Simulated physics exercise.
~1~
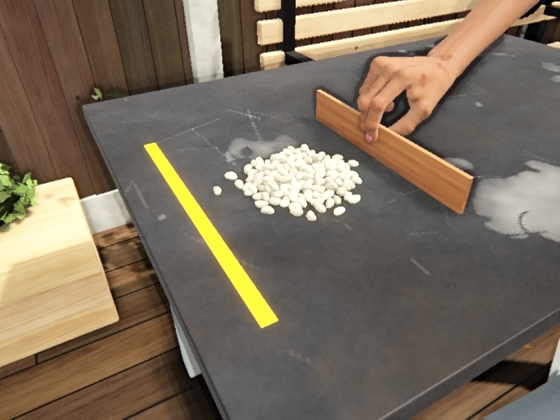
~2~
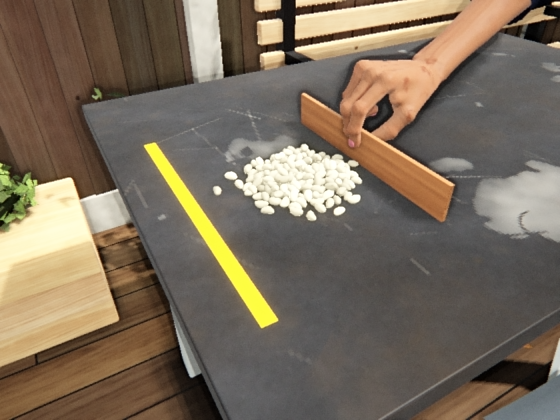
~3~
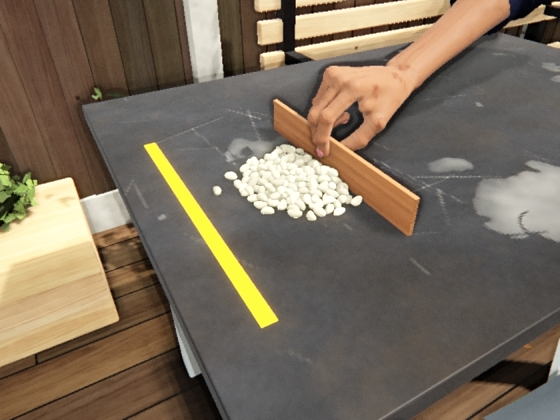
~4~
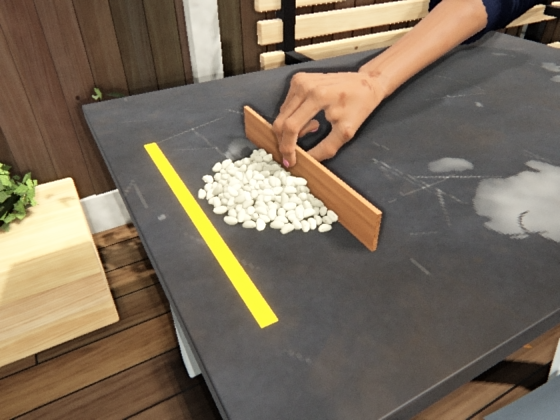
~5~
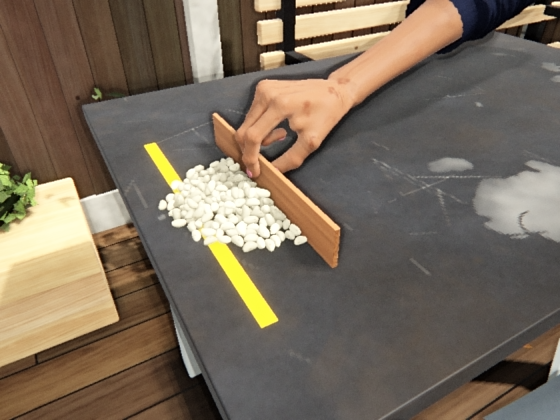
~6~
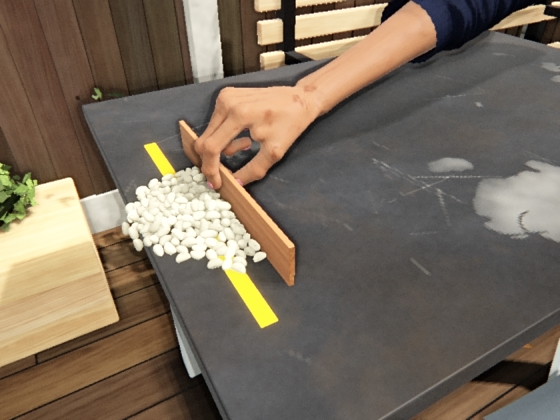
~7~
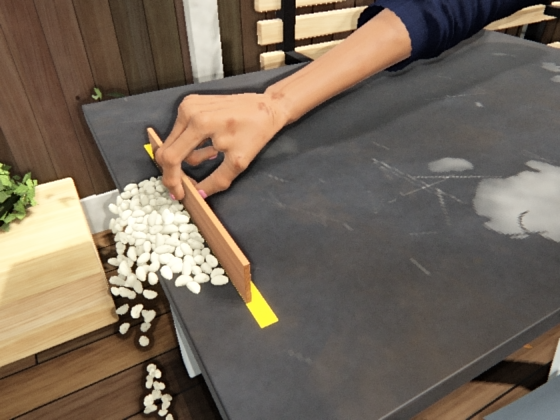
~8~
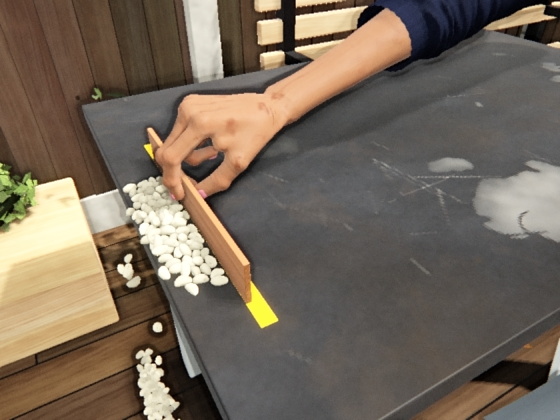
A hand holding an upright strip of reddish-brown wood sweeps leftward across a dark grey table, seen from above at an angle by a still camera. A heap of white pebbles or beans lies left of the strip, with yellow tape beyond it and a pale wooden board and green leaves at far left. The strip reaches the heap and pushes it over the tape to the table's left edge. Some pieces spill onto the wooden floor as the strip stops on the tape. Finally, about half the heap has gone over, while the rest sits between strip and edge.
